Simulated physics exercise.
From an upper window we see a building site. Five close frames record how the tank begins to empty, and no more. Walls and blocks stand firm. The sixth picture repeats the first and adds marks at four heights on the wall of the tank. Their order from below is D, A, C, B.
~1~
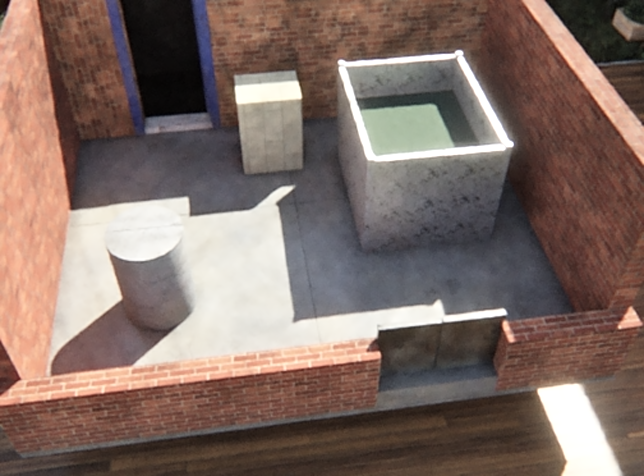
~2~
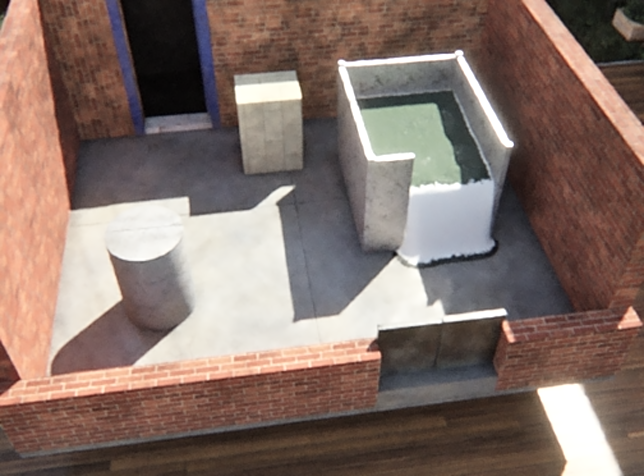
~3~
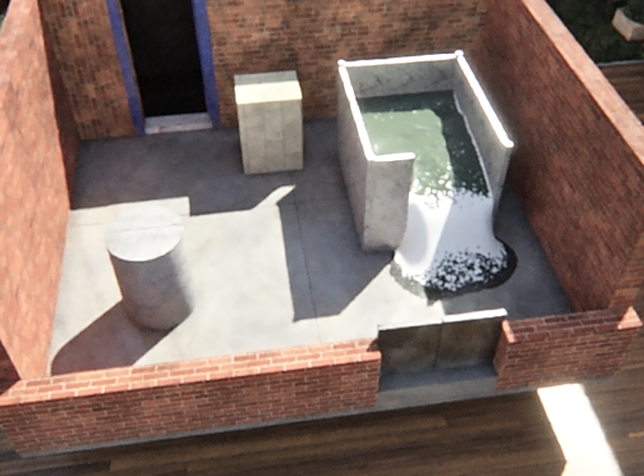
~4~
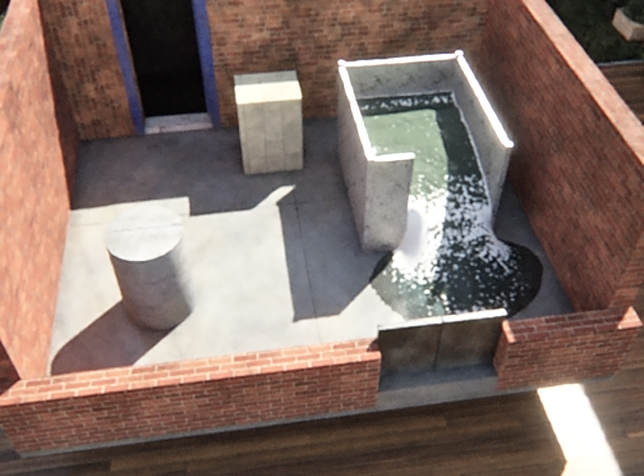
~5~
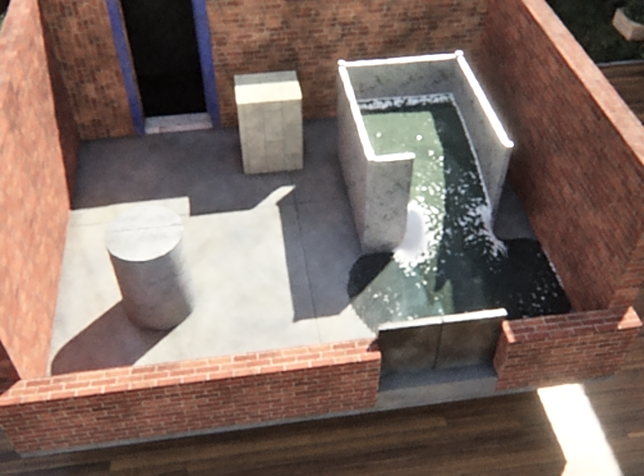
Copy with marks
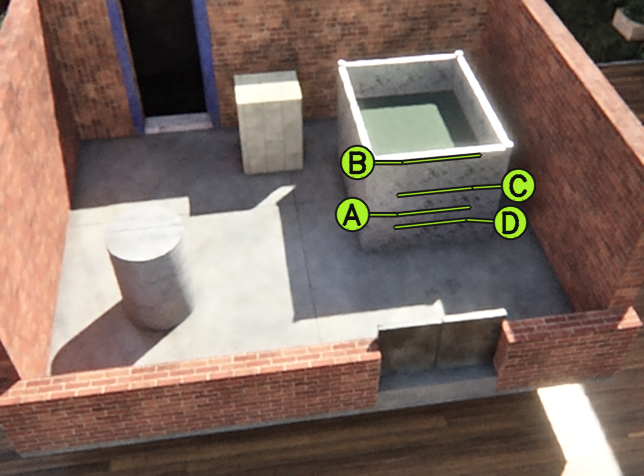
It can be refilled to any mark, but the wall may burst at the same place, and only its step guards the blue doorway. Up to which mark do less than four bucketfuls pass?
Use line A.
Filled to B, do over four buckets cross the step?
Yes, it does.
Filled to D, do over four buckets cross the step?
No, that is safe.
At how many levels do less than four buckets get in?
Two of them.
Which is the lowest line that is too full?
Here it is line C.
On the marked copy, A at (433, 210); B at (440, 158); C at (436, 191); D at (431, 223); from the bottom up D, A, C, B.
With A, a bucket or two gets in.
With B, dozens of bucketfuls pour in.
With C, about 9 bucketfuls get in.
With D, nothing gets over.
